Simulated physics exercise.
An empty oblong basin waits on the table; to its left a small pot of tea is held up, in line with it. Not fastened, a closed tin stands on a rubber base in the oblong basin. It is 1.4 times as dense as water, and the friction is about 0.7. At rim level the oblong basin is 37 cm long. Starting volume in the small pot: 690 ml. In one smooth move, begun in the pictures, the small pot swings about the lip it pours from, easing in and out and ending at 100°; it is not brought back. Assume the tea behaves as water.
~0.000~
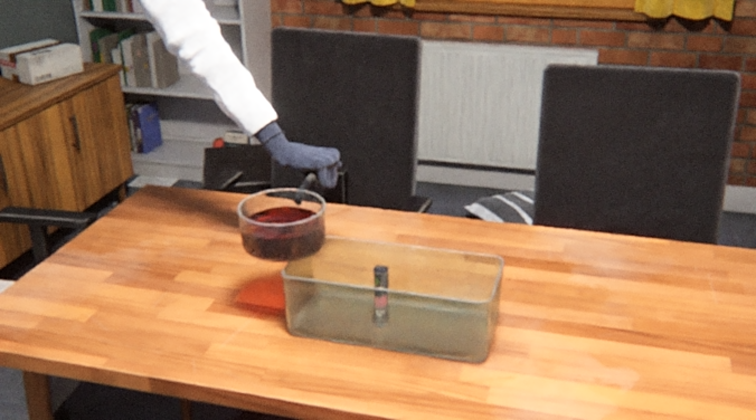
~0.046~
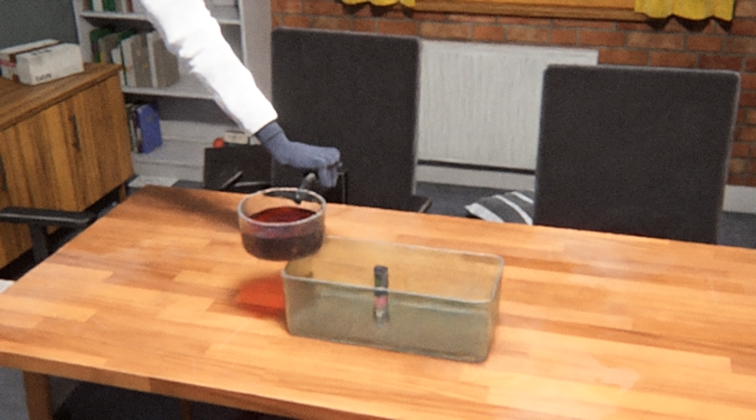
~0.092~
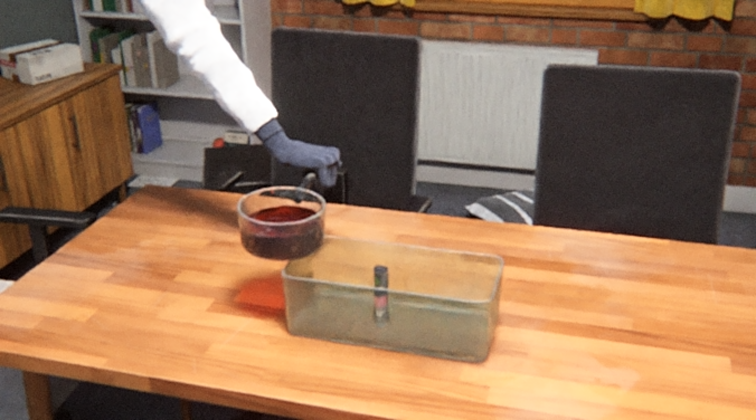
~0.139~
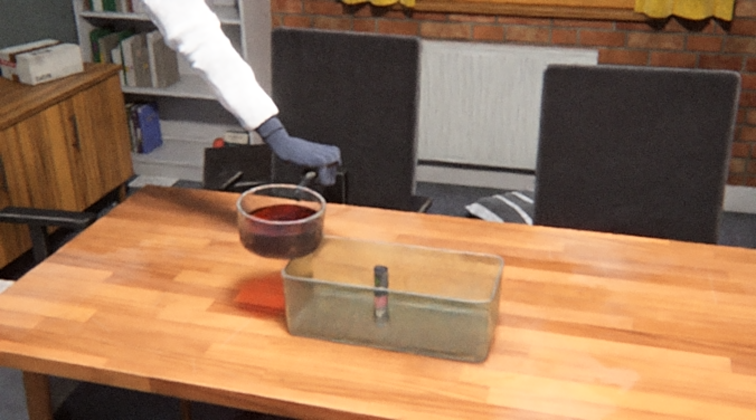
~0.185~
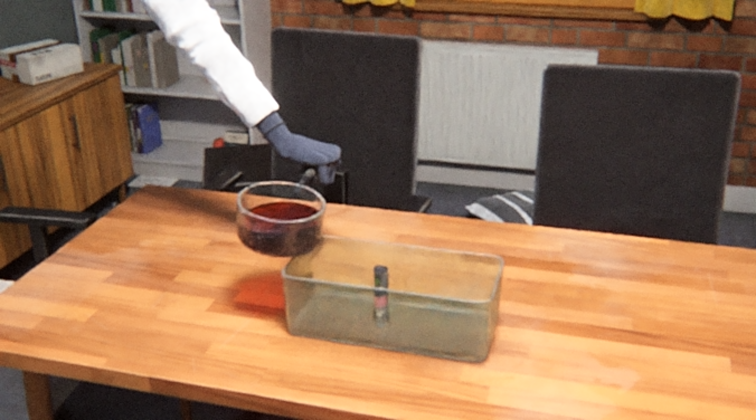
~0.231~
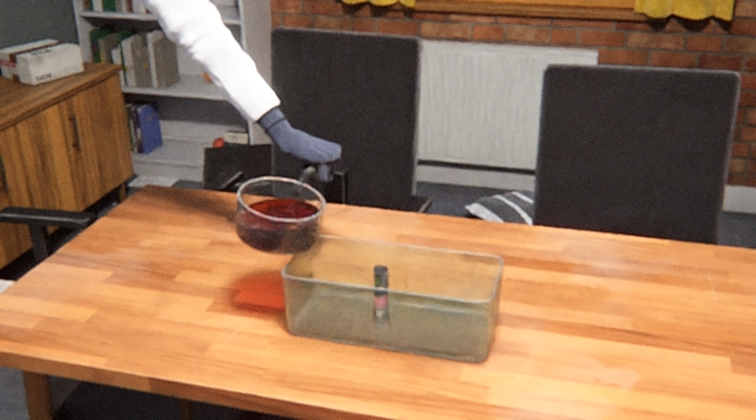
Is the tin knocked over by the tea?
It goes down.
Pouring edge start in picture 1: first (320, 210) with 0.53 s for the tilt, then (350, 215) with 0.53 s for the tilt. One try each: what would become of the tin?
Try 1: Tipped over; try 2: Still standing.
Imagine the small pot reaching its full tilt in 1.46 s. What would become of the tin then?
The tin tips over.
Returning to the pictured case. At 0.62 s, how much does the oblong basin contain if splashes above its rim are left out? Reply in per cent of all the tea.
Some 2 per cent.
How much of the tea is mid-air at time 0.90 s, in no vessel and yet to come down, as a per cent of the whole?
Airborne fraction: Approx. 18 %.
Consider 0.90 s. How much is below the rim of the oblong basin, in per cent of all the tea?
Roughly 64 percent of it.
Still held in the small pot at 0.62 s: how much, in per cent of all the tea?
I reckon about 74 in a hundred is still held.
After 0.62 s the tilt is 66° and 73 per cent is still to pour; the tin stands where it began.
After 0.90 s the tilt is 97° and 17 per cent is still to pour; the tin stands where it began.
After 1.20 s the tilt is 100° and 1 per cent is still to pour; the tin lies on its side.
After 1.52 s the tilt is 100° and 0 per cent is still to pour; the tin lies on its side.
In the end the tin lies on its side.
